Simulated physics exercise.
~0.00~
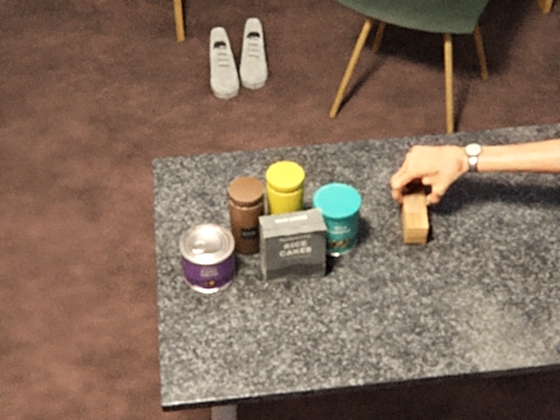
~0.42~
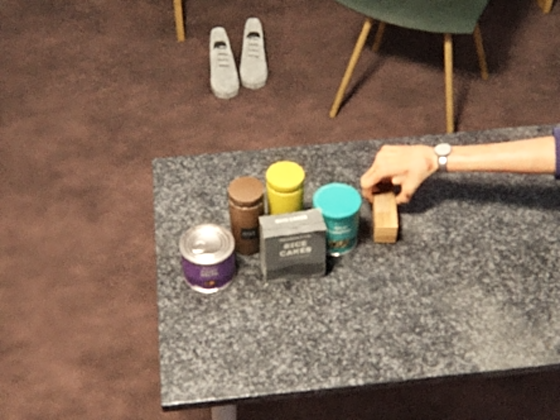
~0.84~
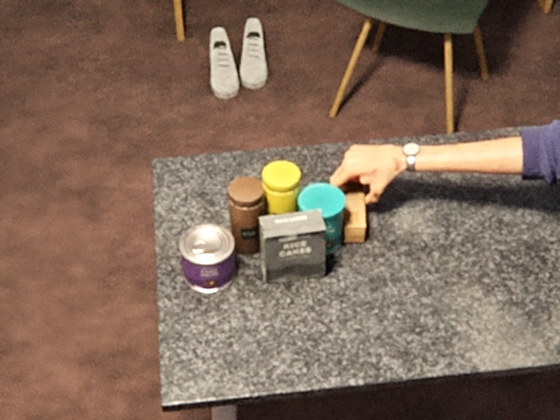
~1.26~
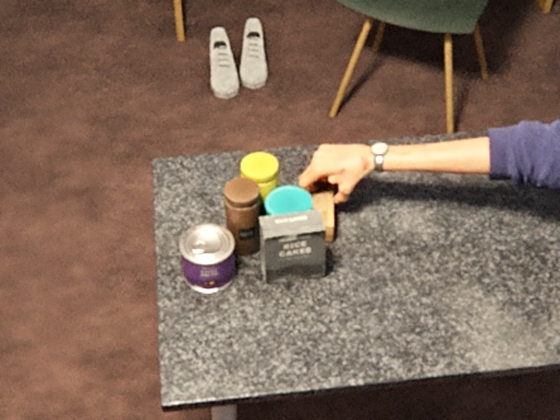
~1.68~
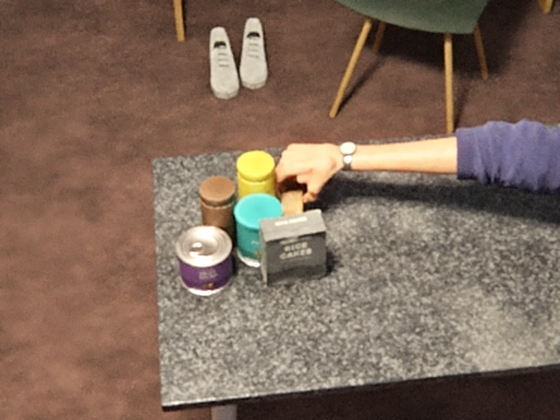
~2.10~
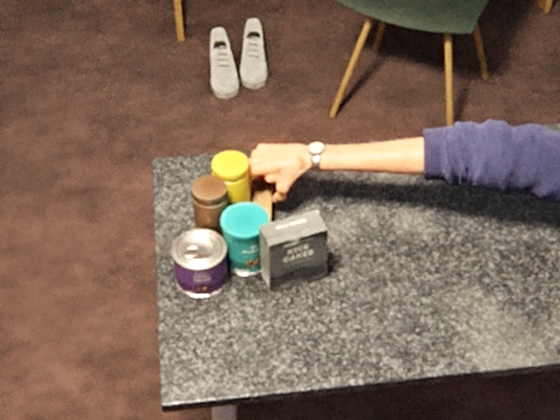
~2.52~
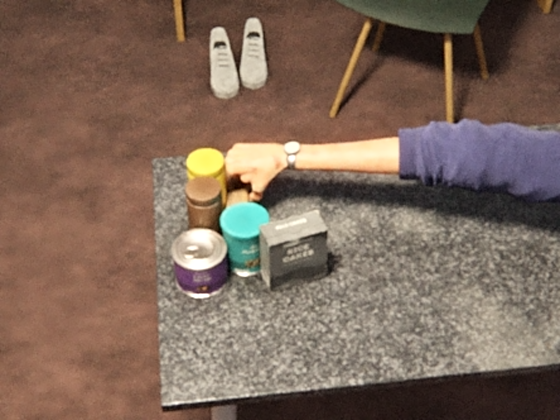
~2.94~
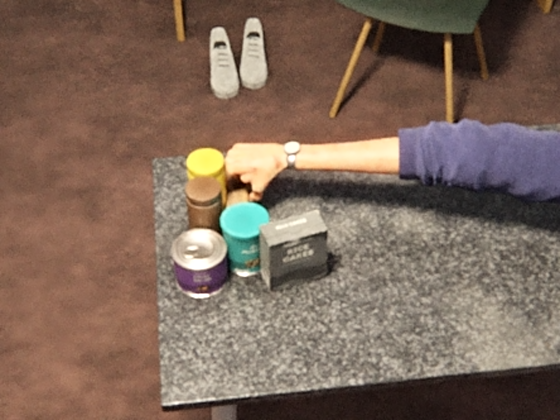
On a speckled dark table near its left end, a purple tub, a brown jar, a yellow jar, a turquoise tin and a grey packet stand clustered together. A hand wearing a watch slides a small wooden block leftward until it meets the turquoise tin. The tin shifts left behind the grey packet, and the yellow jar begins moving too. As the push continues, the brown jar slides left, and the turquoise tin slips down beside the purple tub, which shifts slightly. The yellow jar is nudged further toward the corner. Finally the hand stops, with everything upright on the table.
